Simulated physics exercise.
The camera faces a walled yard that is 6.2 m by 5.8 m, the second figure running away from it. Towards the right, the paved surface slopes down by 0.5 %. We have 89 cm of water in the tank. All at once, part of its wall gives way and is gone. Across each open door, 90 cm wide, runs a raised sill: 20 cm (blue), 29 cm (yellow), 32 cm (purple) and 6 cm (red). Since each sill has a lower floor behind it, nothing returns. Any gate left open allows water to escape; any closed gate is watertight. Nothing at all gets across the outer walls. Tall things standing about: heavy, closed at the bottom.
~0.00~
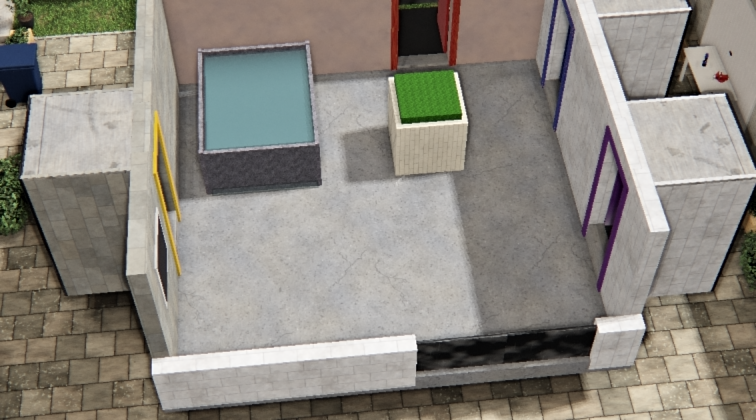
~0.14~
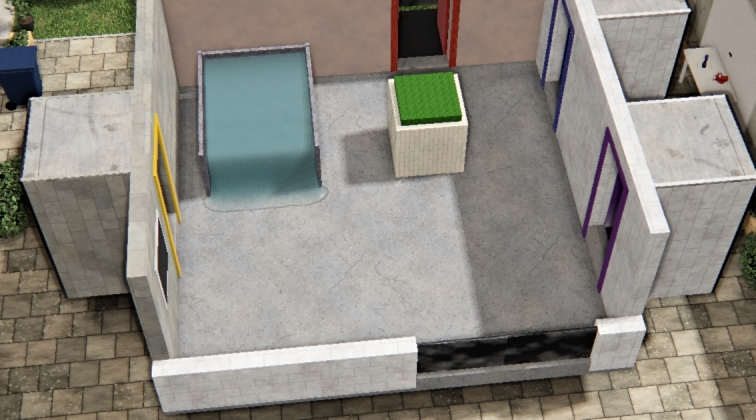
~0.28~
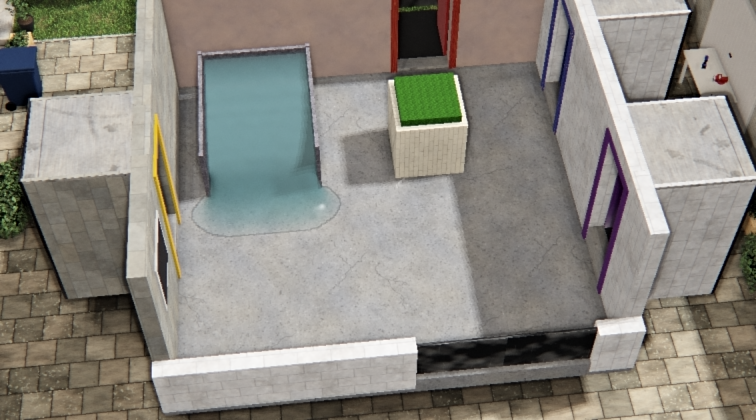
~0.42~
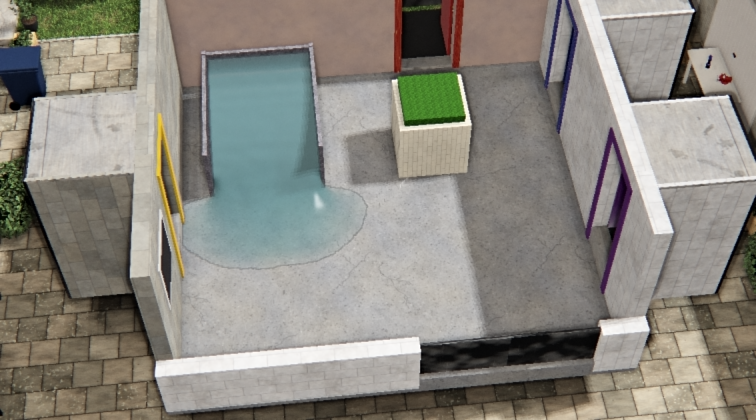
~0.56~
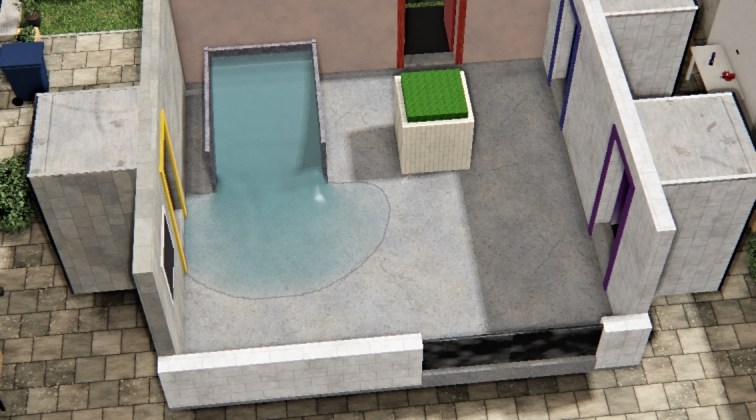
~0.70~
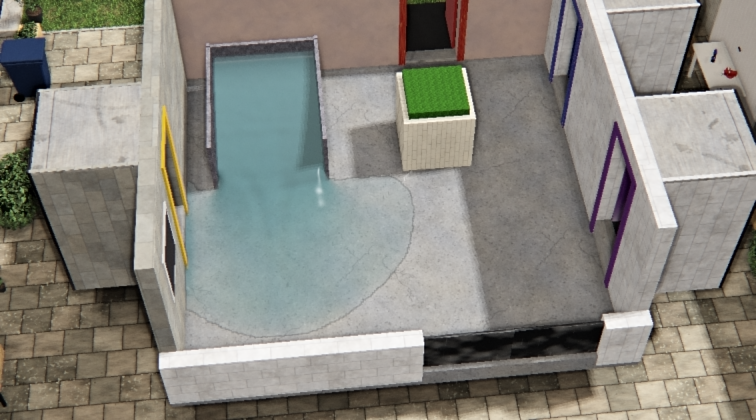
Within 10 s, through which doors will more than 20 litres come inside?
My prediction: At the blue door the limit will not be outstripped. At the yellow door the limit will not be outstripped. At the purple door the limit will not be outstripped. At the red door the limit will be outstripped.
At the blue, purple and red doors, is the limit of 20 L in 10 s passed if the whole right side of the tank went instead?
Against that limit: Blue over, purple below, red over.
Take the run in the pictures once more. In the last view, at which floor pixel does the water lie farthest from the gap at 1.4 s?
Point: Roughly (468, 353) in the last view.
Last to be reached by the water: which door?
Result: Red door.
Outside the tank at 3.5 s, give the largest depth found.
Some 38 cm deep.
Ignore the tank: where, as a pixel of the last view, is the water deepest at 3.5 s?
Near (618, 340).
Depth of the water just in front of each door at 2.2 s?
Depth readings (cm): Blue = 0; yellow = 17; purple = 0; red = 0.
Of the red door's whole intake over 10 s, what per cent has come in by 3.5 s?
About 0%.
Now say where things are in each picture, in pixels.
In the first frame, still water, 89 cm deep, in the tank at (257, 99).
In the second frame, water pours out at (263, 174) and has run 1.0 m, to (325, 190); typically 7 cm deep outside, 89 cm at the tank's back.
In the third frame, the front is at (331, 214), 1.2 m from the gap at (263, 178); 1.4 m2 of floor is under water; 89 cm left at the back of the tank.
In the fourth frame, water pours out at (267, 179) and has run 1.6 m, to (330, 251); typically 12 cm deep outside, 84 cm at the tank's back.
In the fifth frame, the front is at (308, 289), 2.1 m from the gap at (269, 176); 5.3 m2 of floor is under water; 75 cm left at the back of the tank.
In the sixth frame, the front is at (312, 326), 2.8 m from the gap at (271, 173); 7.7 m2 of floor is under water; 76 cm left at the back of the tank.
After 1.4 s water covers 40 % of the floor and is deepest (57 cm) near (199, 365); blue door not reached, yellow door 21 cm at the sill, 0 L in, purple door not reached, red door not reached.
After 2.2 s water covers 50 % of the floor and is deepest (52 cm) near (186, 377); blue door not reached, yellow door 17 cm at the sill, 0 L in, purple door not reached, red door not reached.
After 3.5 s water covers 55 % of the floor and is deepest (38 cm) near (618, 340); blue door not reached, yellow door 17 cm at the sill, 0 L in, purple door 24 cm at the sill, 0 L in, red door not reached.
After 6.0 s water covers 90 % of the floor and is deepest (30 cm) near (543, 65); blue door 10 cm at the sill, 0 L in, yellow door 10 cm at the sill, 0 L in, purple door 19 cm at the sill, 0 L in, red door 11 cm at the sill, 2 L in.
After 10.0 s water covers 100 % of the floor and is deepest (18 cm) near (348, 94); blue door 14 cm at the sill, 1 L in, yellow door 4 cm at the sill, 0 L in, purple door 10 cm at the sill, 0 L in, red door 10 cm at the sill, 59 L in.
